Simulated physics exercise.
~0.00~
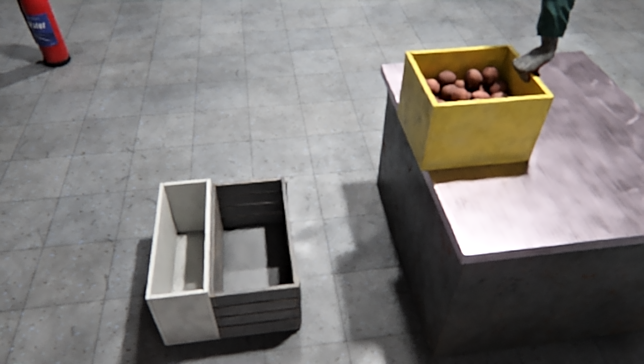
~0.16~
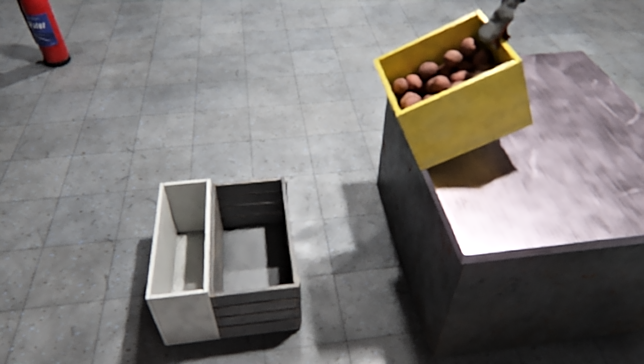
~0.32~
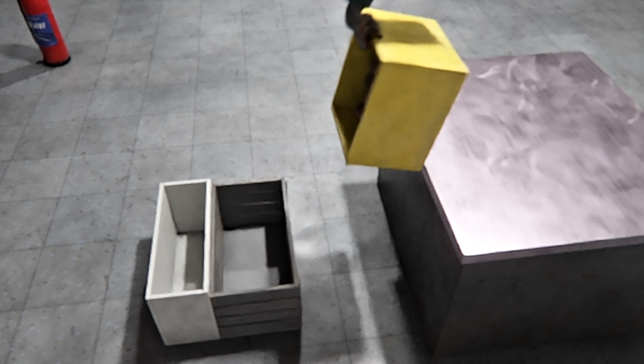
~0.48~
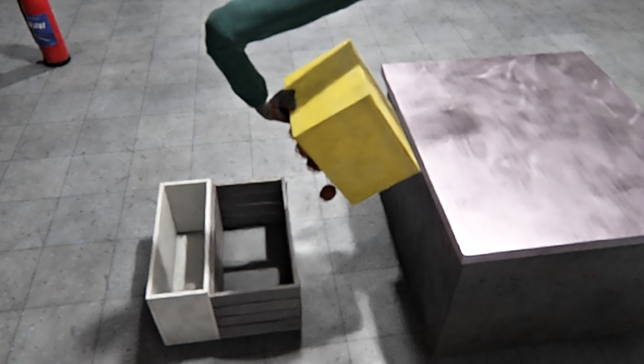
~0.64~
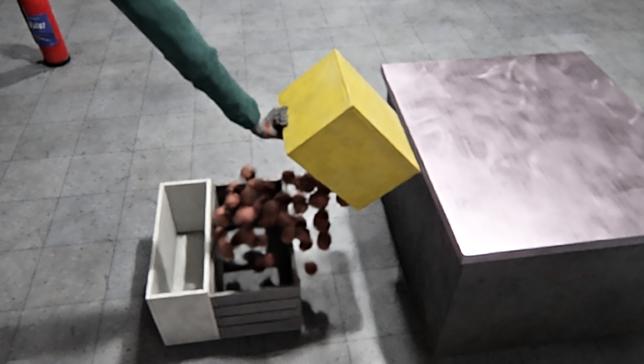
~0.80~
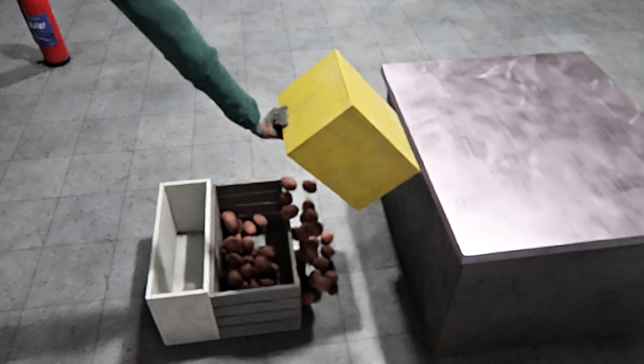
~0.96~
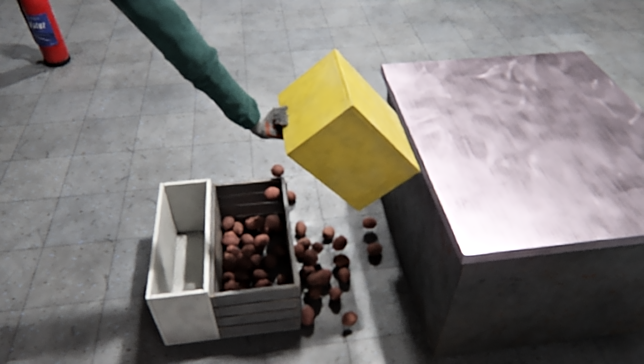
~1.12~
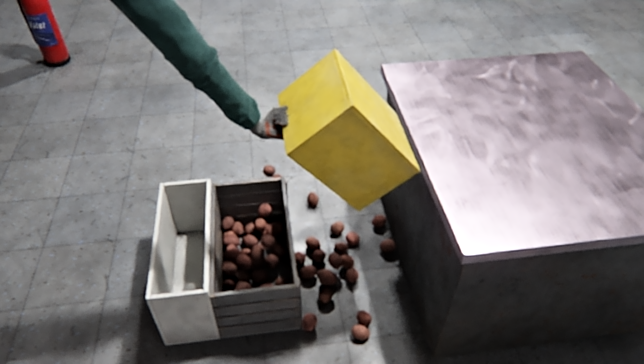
A green-sleeved arm with a dark hand grips a yellow crate of round red potatoes on the edge of a large metallic-topped bench at the right, seen from above on a grey tiled floor. A narrow white bin and a grey slatted trough sit joined at lower left, both empty, and a red extinguisher stands at upper left. The arm lifts and tips the crate leftward until it is past upside down. Potatoes tumble out in a cluster. Many land in the grey trough, while others scatter on the floor between it and the bench. The white bin stays empty as the crate hangs tilted.
